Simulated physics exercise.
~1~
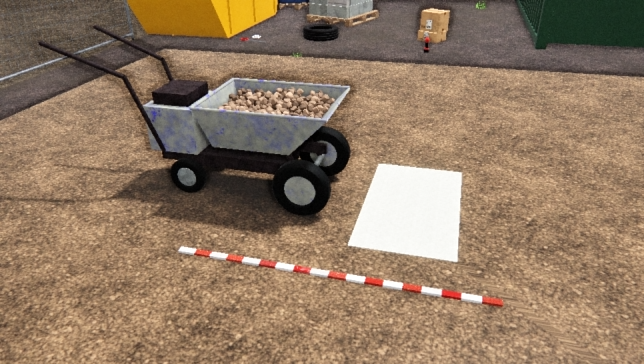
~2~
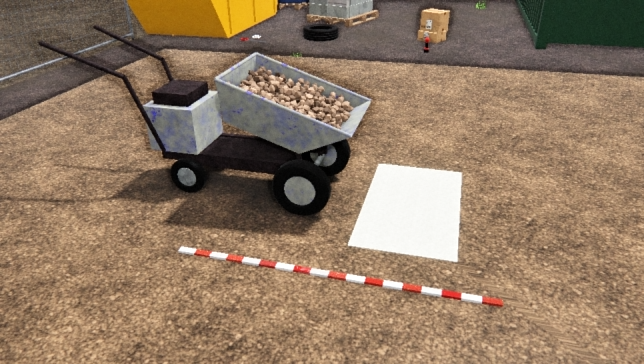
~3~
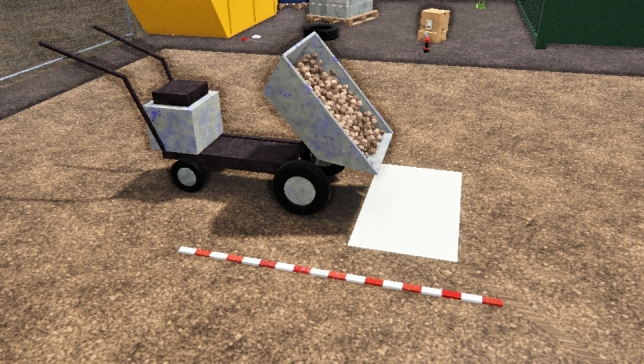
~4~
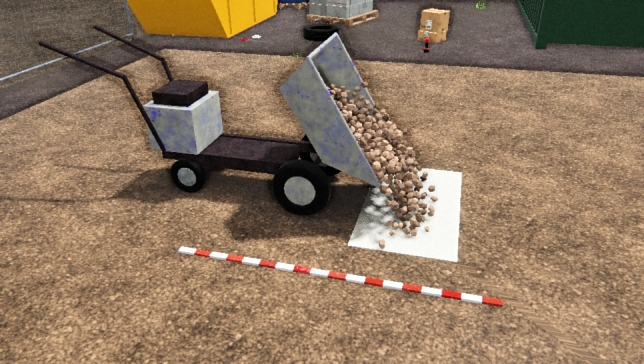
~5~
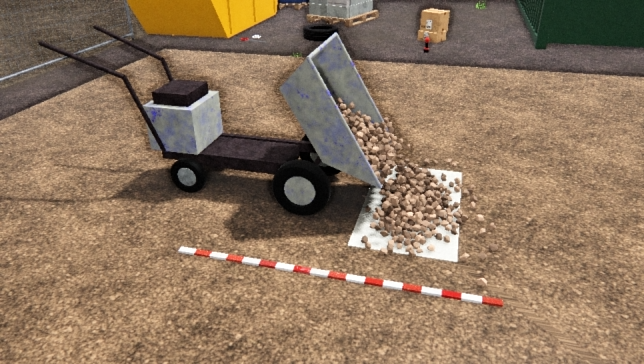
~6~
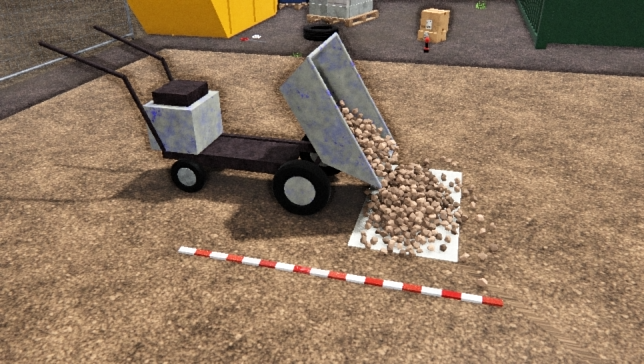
A small wheeled barrow tipped its grey tray of brown stones steeply to the right, and the stones slid out onto a white sheet on the dirt, ending in a loose heap with some still in the raised tray.
